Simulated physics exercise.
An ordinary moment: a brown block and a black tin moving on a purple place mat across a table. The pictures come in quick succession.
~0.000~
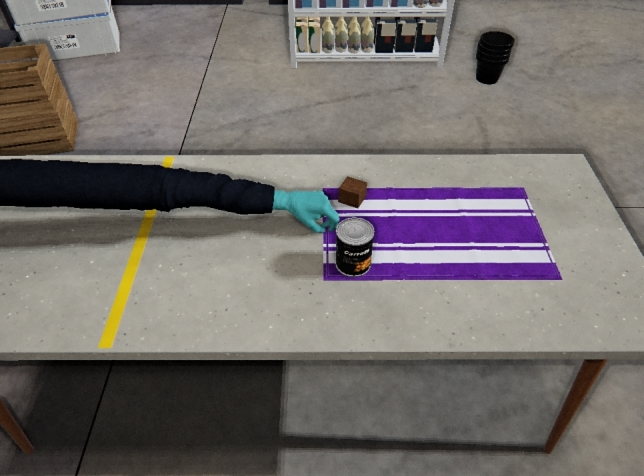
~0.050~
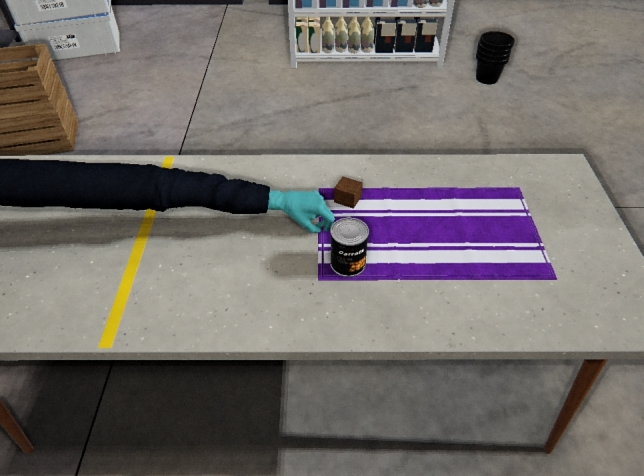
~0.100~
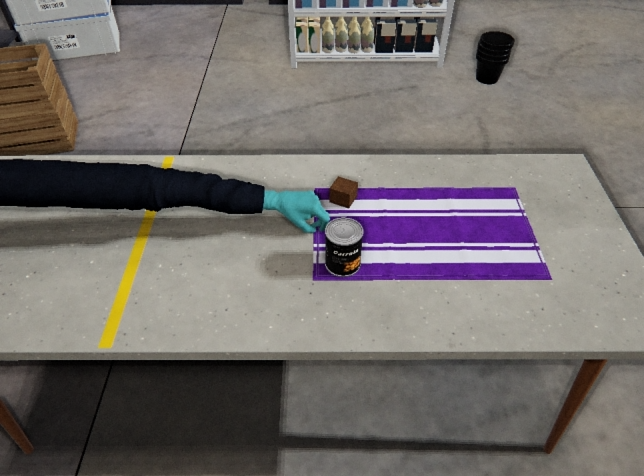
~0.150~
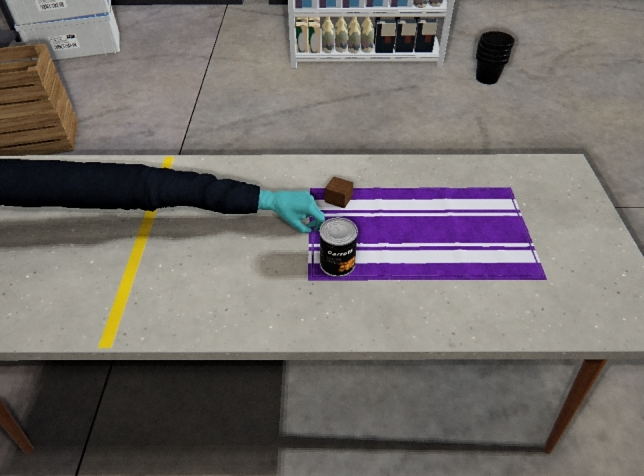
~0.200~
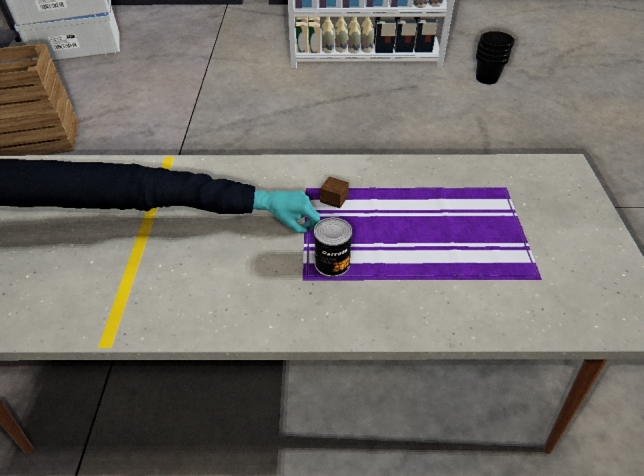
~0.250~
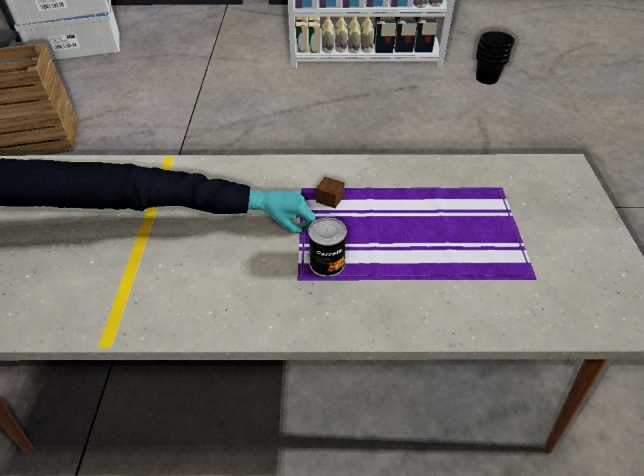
On a grey table marked with a yellow tape line, a teal-gloved hand at the edge of a purple and white striped place mat moves slightly left as the mat slides with it, carrying a brown block and a black tin.
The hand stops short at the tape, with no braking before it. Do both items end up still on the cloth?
Result: The brown block is still on it; the black tin is still on it.
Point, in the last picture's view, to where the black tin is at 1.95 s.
By then you'd find it at (150, 248) in the last view.
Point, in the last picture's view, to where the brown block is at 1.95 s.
It is somewhere near (180, 193).
After 1.84 s, hem at the tape; brown block on the cloth near (186, 193); black tin on the cloth near (158, 248).
After 1.95 s, hem at the tape; brown block on the cloth near (180, 193); black tin on the cloth near (150, 248).
In the end, hem at the tape; brown block on the cloth near (180, 193); black tin on the cloth near (150, 248). The brown block remains aboard and the black tin keeps its seat.
